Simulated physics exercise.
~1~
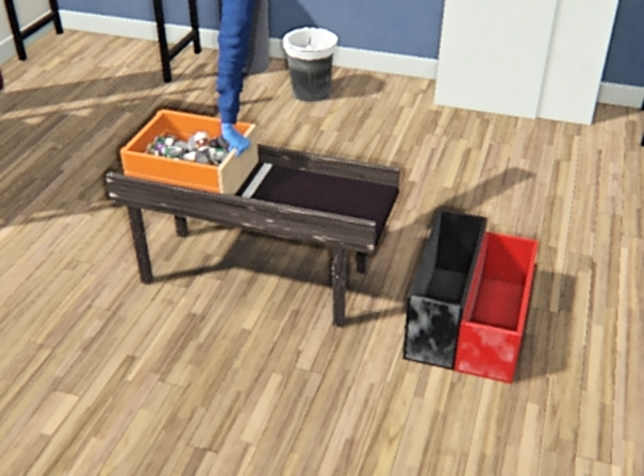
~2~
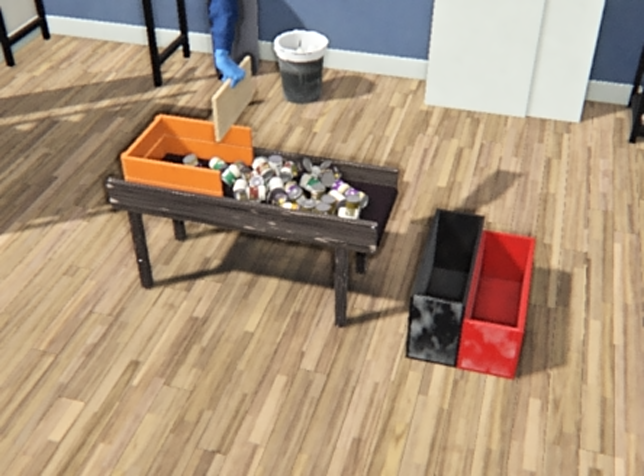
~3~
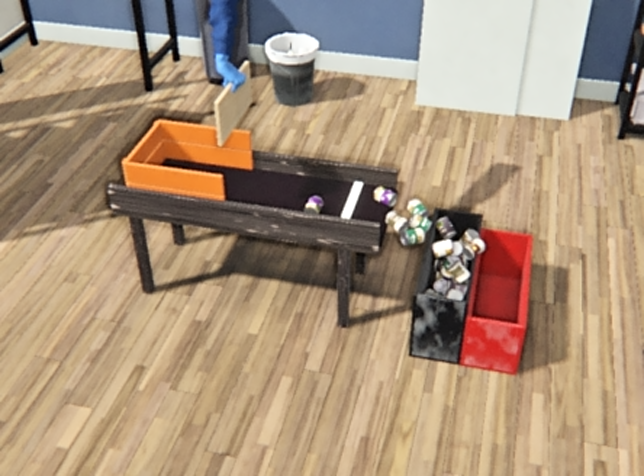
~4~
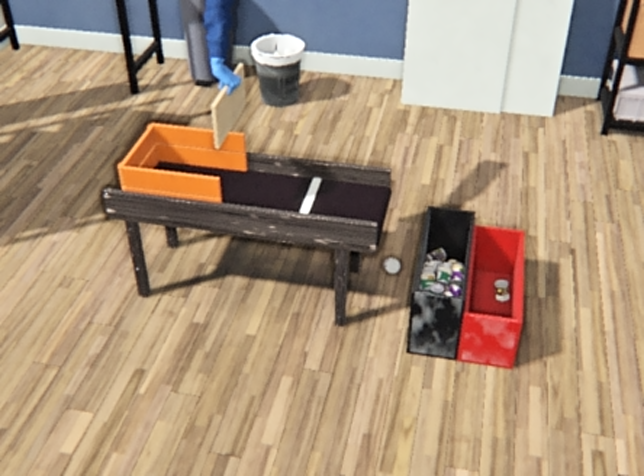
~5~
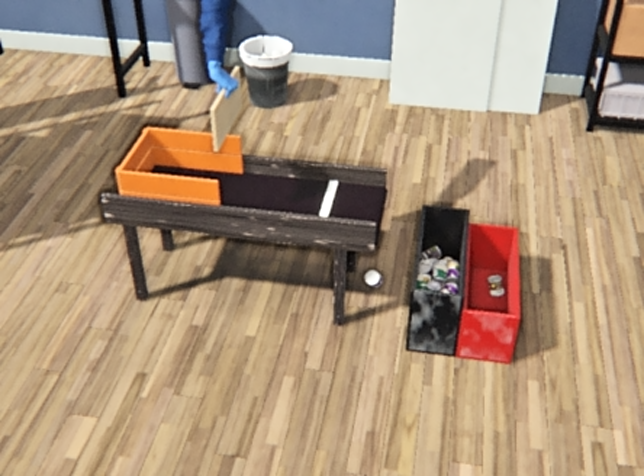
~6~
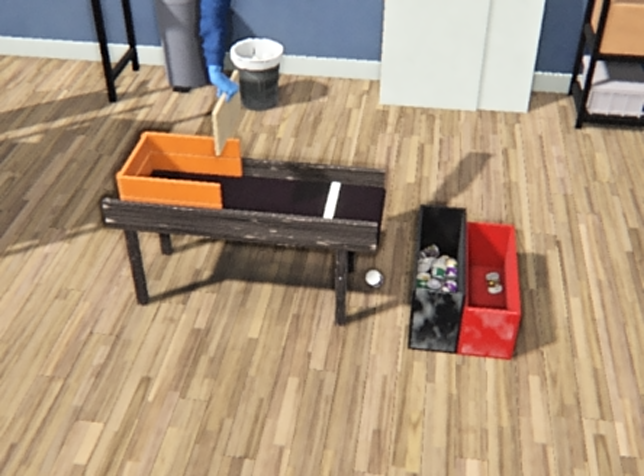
In a room with a wood-plank floor and blue walls, seen from above at an angle that drifts slightly sideways, a dark conveyor table holds an orange pen of small tins at its left end. A black box and a red tub stand on the floor to the right. A blue-gloved hand lifts the pen's pale gate, and the tins spread rightward along the belt. They spill off the end, mostly into the black box. Finally, the belt is empty, most tins lie in the black box, a few pieces show in the red tub, and one rests on the floor short of the black box.
